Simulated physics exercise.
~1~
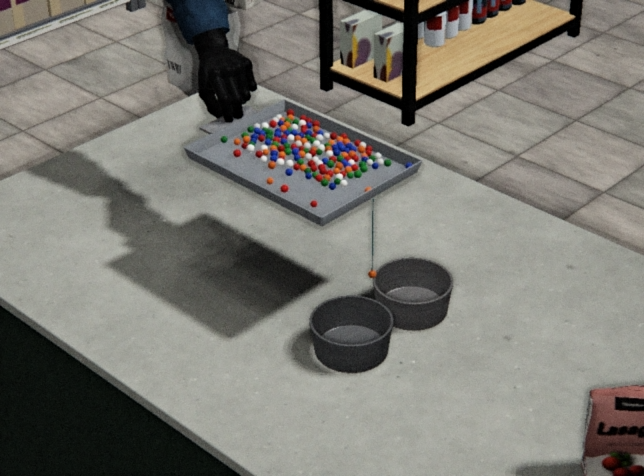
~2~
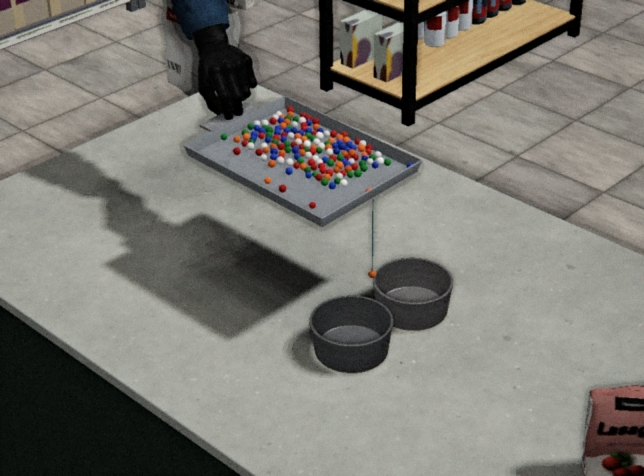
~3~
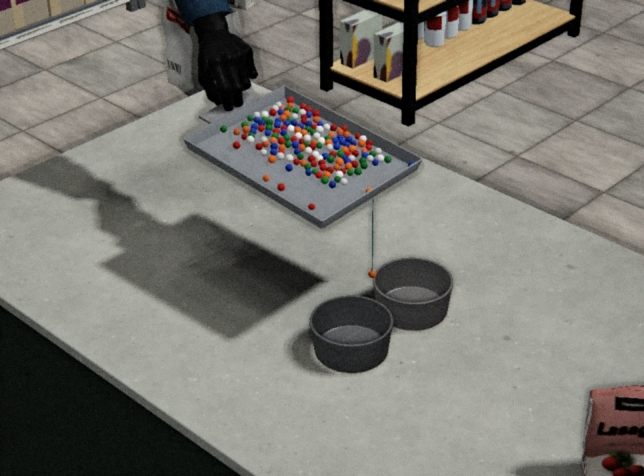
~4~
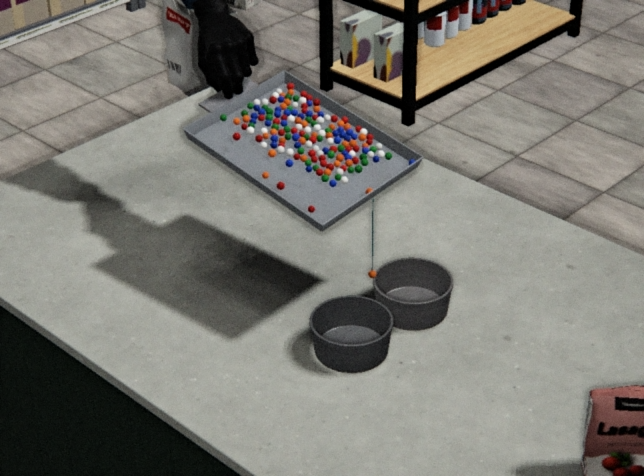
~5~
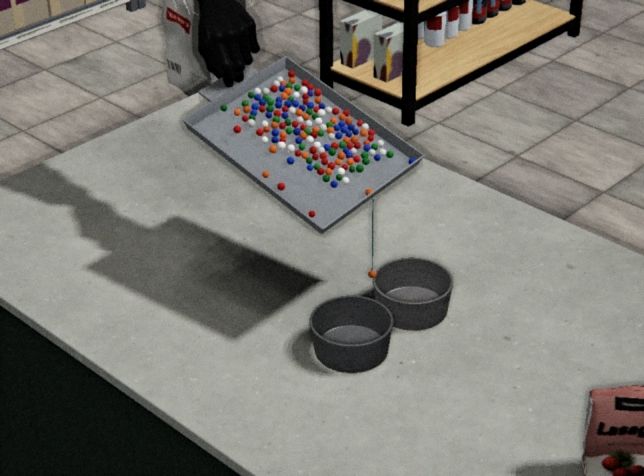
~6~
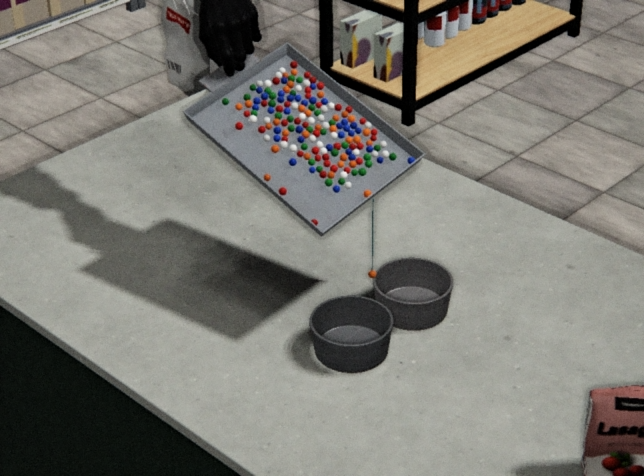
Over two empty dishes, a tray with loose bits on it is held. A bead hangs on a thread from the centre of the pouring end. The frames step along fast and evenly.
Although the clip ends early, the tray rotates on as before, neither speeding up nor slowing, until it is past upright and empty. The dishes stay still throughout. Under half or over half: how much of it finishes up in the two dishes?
Over half.
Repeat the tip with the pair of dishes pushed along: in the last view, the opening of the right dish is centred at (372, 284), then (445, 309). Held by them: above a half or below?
Taking them in turn, it's beyond half and then short of half.
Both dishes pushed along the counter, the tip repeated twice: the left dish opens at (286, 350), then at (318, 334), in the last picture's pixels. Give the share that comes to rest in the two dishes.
Trial 1 around 60 percent, trial 2 around 70 percent.
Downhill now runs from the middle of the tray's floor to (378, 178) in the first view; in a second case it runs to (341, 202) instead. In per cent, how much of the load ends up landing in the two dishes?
Somewhere close to 50 % the first time, 70 % the second.
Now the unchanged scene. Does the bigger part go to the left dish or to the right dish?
It's the left side.
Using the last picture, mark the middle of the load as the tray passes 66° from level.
Look close to (333, 240) in the last picture.
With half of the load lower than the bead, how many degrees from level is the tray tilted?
Somewhere around 80 degrees.
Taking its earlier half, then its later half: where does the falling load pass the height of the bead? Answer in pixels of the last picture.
First part (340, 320), rest (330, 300).
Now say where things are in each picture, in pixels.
In the first frame, corners of the pouring end (322, 214) and (417, 161), level; middle of the load (314, 150), round plastic beads; left dish (381, 349); right dish (442, 308); bead on its thread (372, 274).
In the second frame, corners of the pouring end (322, 215) and (417, 160), level; middle of the load (314, 148).
In the third frame, corners of the pouring end (322, 218) and (418, 159), tipped barely, lowest at the left corner; middle of the load (314, 143).
In the fourth frame, corners of the pouring end (322, 221) and (418, 157), tipped a little, lowest at the left corner; middle of the load (314, 135).
In the fifth frame, corners of the pouring end (323, 225) and (419, 155), tipped clearly, lowest at the left corner; middle of the load (316, 130).
In the sixth frame, corners of the pouring end (323, 228) and (420, 154), tipped clearly, lowest at the left corner; middle of the load (318, 128), every one on the move; left dish (381, 349); right dish (442, 308).
Just after the last frame, tray tipped steeply; roughly half on the tray; about a tenth in the left dish; just a few outside both; roughly a third in the air.
A moment on, tray tipped past a quarter turn; just a few on the tray; roughly two thirds in the left dish; roughly a quarter outside both; about a tenth in the air.
Further on, tray tipped past a quarter turn; roughly two thirds in the left dish; roughly a quarter outside both.
When it is over, tray tipped past a quarter turn; roughly two thirds in the left dish; not one in the right dish; roughly a quarter outside both.
